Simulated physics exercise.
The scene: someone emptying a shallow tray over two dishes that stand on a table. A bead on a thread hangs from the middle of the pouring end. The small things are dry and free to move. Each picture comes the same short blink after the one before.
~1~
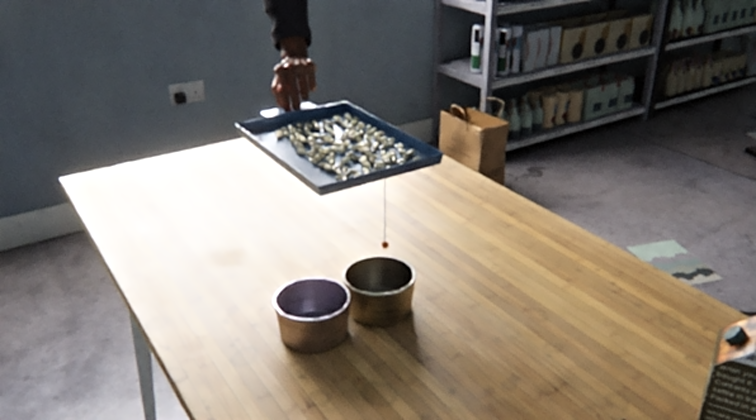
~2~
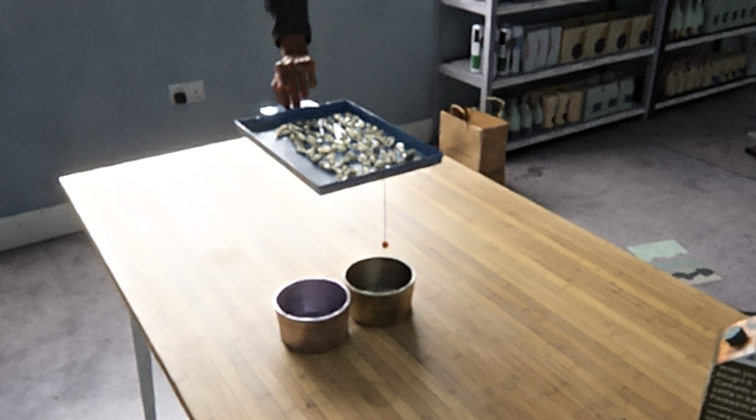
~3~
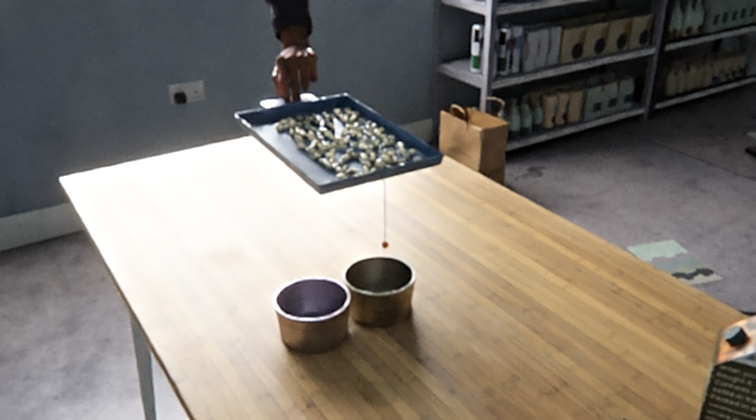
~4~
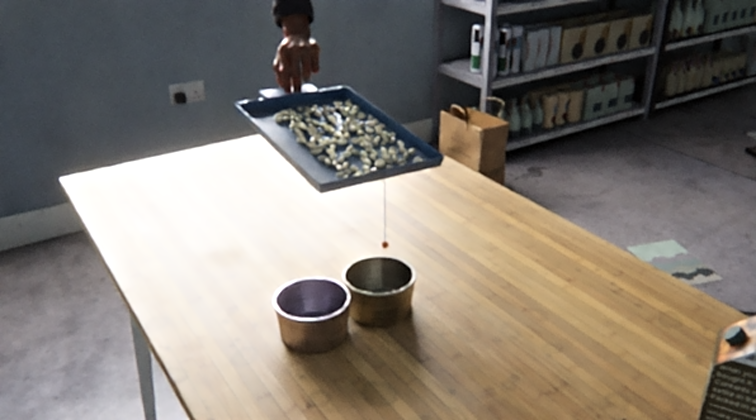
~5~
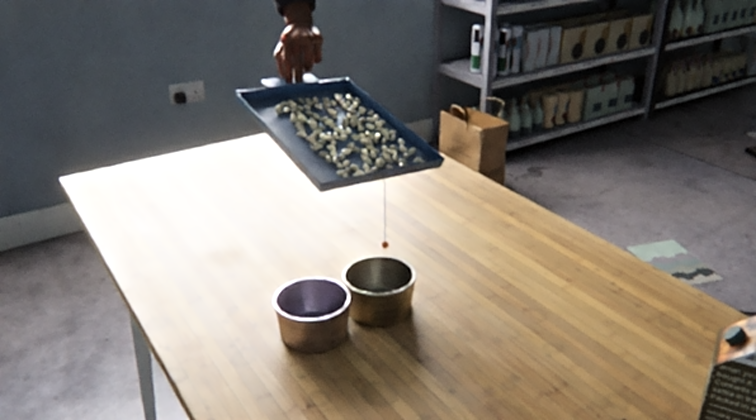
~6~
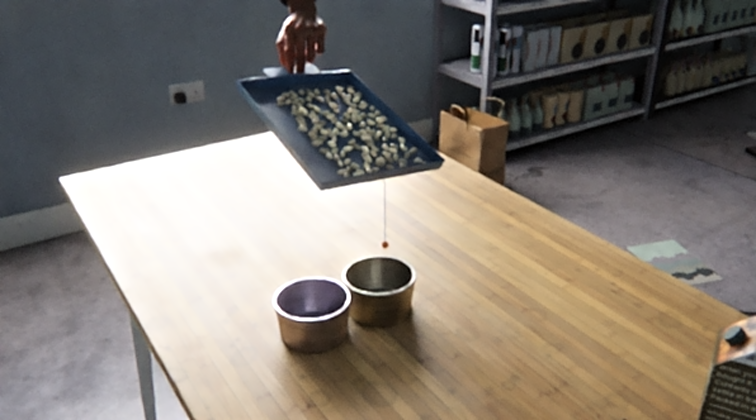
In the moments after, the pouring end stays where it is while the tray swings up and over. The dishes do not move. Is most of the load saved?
In the dishes lies less than half of it.
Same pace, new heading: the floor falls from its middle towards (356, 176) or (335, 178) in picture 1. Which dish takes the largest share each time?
One: The right-hand dish. Two: Right.
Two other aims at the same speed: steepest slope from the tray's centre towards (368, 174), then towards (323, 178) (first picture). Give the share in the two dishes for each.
The first gives 60 %, the second 20 %.
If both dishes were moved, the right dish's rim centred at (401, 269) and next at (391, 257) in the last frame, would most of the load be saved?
At the first place not half, at the second the smaller part.
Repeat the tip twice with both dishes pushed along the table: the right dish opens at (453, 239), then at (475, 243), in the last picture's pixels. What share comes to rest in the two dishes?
Near 80 % and 60 %.
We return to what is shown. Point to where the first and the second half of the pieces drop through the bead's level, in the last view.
First near (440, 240), later near (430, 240).
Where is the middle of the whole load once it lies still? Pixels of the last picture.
At about (446, 284).
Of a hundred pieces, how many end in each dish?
Left dish: 0 %, right dish: 10 %.
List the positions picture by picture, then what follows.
The first frame shows corners of the pouring end at (320, 185) and (441, 153), level; middle of the load at (347, 144), white beans; left dish at (331, 331); right dish at (399, 305); bead on its thread at (385, 245).
The second frame shows corners of the pouring end at (320, 185) and (441, 153), level; middle of the load at (347, 143).
The third frame shows corners of the pouring end at (320, 184) and (441, 154), tipped barely, lowest at the right corner; middle of the load at (347, 140).
The fourth frame shows corners of the pouring end at (321, 183) and (442, 156), tipped a little, lowest at the right corner; middle of the load at (347, 136).
The fifth frame shows corners of the pouring end at (322, 182) and (442, 157), tipped a little, lowest at the right corner; middle of the load at (348, 132).
The sixth frame shows corners of the pouring end at (322, 181) and (443, 159), tipped clearly, lowest at the right corner; middle of the load at (349, 127); left dish at (331, 331); right dish at (399, 305).
Soon, tray tipped steeply; nearly all on the tray; a stray few in the air.
A while on, tray tipped right over; most on the tray; a stray few in the right dish; a small part outside both.
Towards the end, tray tipped past a quarter turn; a small part in the right dish; most outside both.
Finally, tray tipped past a quarter turn; none in the left dish; a small part in the right dish; most outside both.
